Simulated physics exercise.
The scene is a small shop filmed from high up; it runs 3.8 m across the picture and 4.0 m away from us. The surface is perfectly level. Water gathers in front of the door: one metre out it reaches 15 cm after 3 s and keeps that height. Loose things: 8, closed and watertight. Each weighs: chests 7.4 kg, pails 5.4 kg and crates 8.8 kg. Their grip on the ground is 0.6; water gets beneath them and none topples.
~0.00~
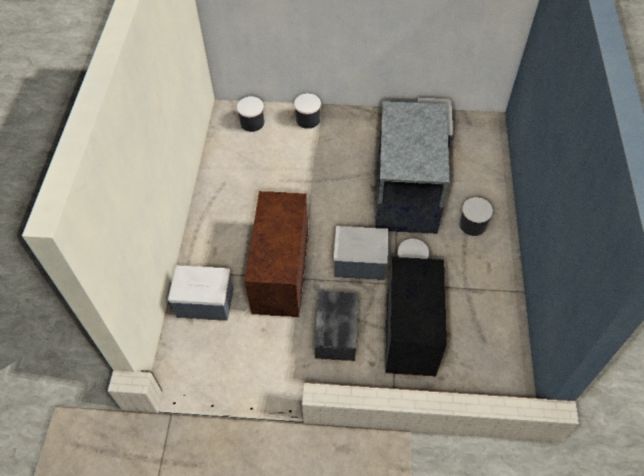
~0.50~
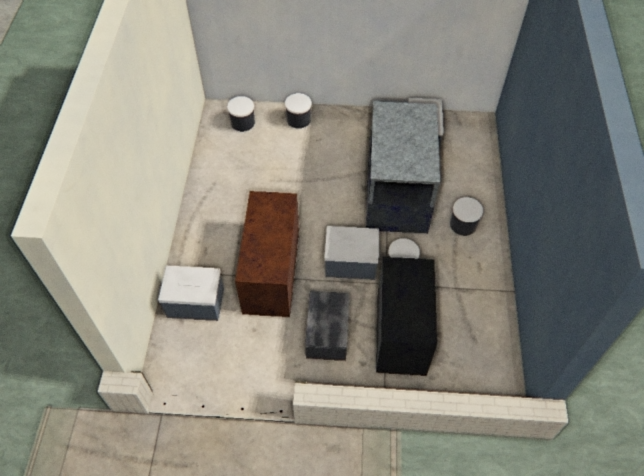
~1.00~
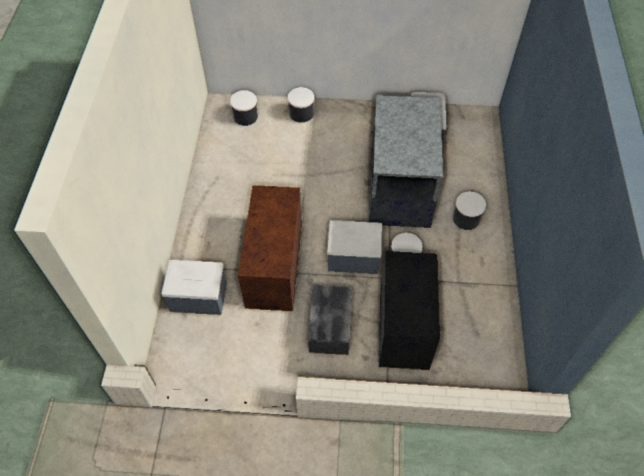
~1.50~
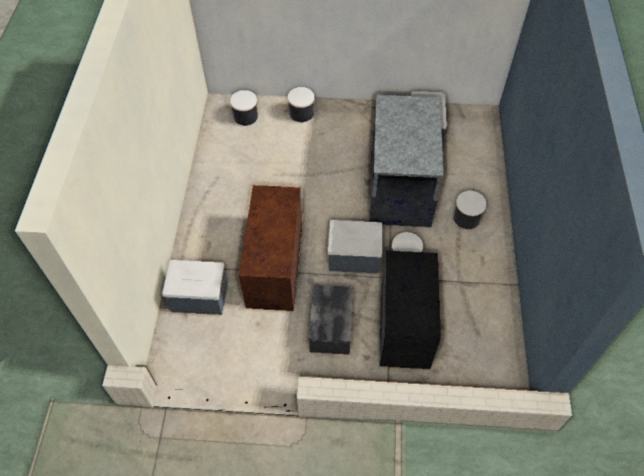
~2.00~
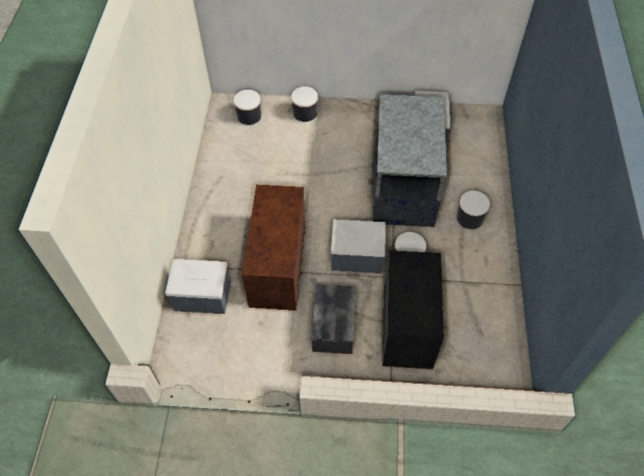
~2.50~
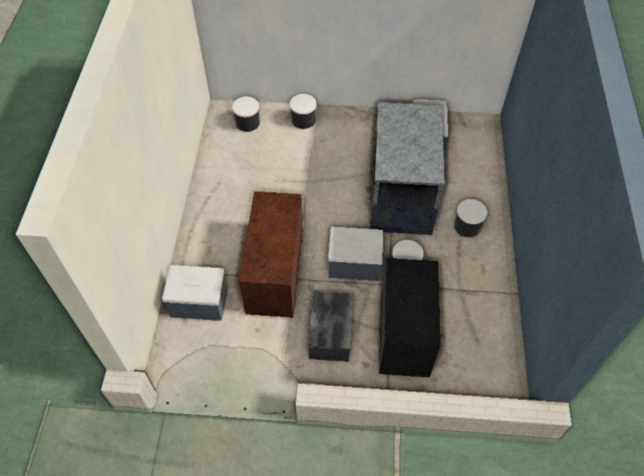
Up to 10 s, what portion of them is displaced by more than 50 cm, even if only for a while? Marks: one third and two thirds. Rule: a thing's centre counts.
A fair number move that far, a third to two thirds.
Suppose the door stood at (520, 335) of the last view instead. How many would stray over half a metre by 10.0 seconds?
Then the count would be 3.
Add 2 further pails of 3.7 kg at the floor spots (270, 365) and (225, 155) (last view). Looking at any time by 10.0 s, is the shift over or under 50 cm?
Well, the first one tops the mark, and the second tops the mark.
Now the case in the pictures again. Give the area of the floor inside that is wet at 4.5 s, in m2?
About 4.5 m2 is covered.
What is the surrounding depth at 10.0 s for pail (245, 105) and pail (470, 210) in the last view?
Depths: Near 7 cm, then near 3 cm.
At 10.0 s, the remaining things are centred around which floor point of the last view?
Mean position: Approximately (412, 200).
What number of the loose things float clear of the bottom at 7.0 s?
Total: 2.
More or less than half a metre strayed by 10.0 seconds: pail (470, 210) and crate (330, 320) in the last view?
Listed as asked: Inside the limit and inside the limit.
After 3.5 s 0 of 8 are over 50 cm from their spots; 0 afloat.
After 4.5 s 1 of 8 are over 50 cm from their spots; 0 afloat.
After 7.0 s 1 of 8 are over 50 cm from their spots; 2 afloat.
After 10.0 s 4 of 8 are over 50 cm from their spots, and 4 have been at some point; 6 afloat.
